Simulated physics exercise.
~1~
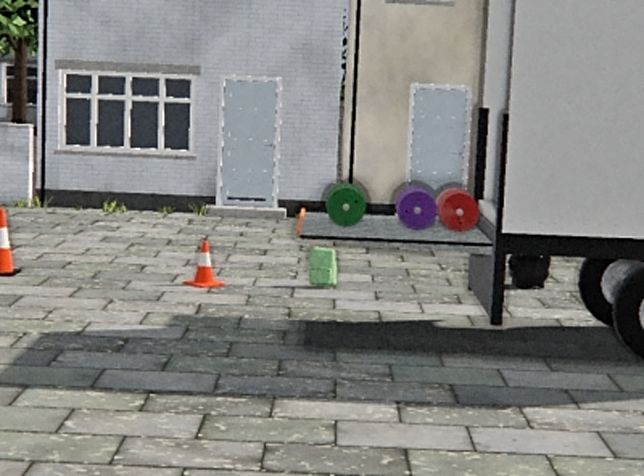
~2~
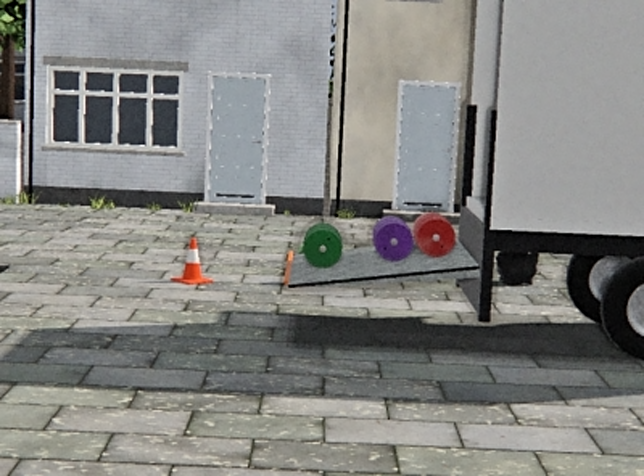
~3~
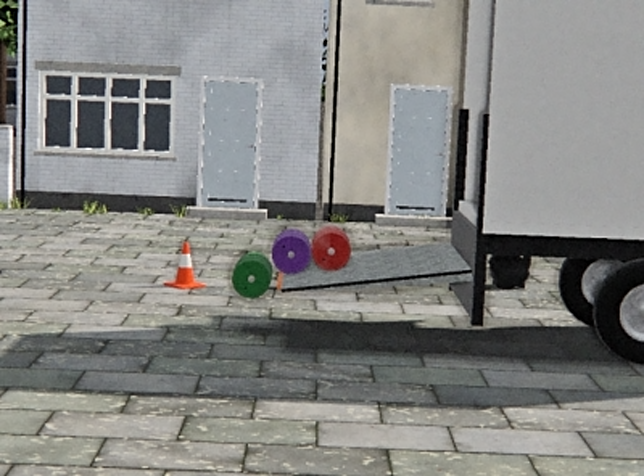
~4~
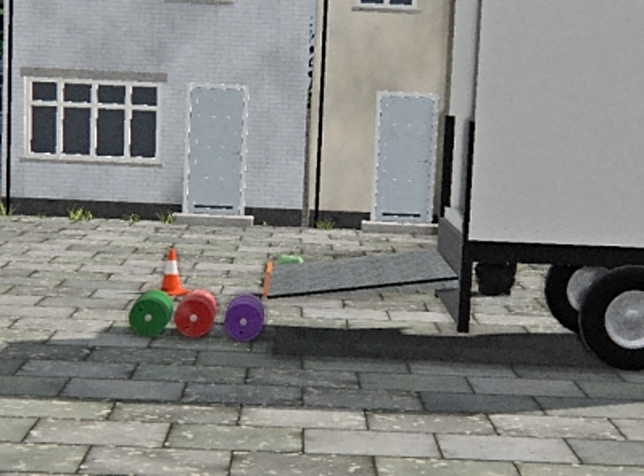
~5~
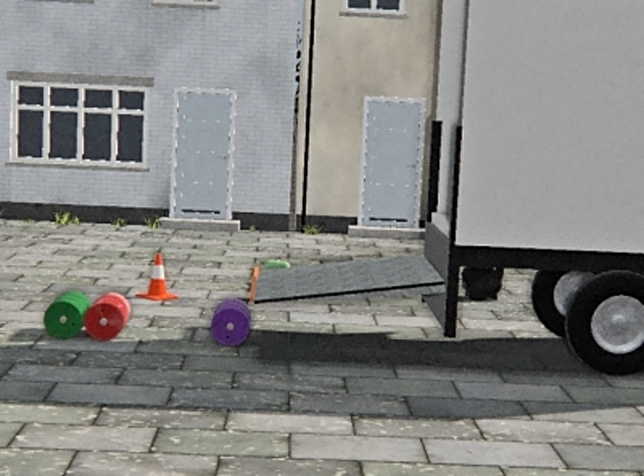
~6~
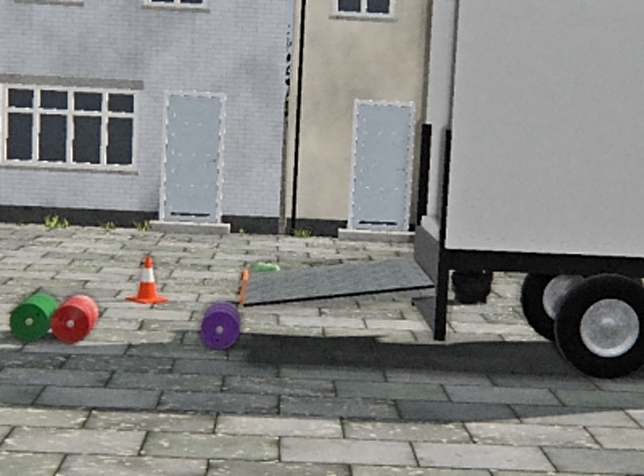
Three coloured kegs roll left down a lorry's tilting tail-lift and all drop onto the paving.
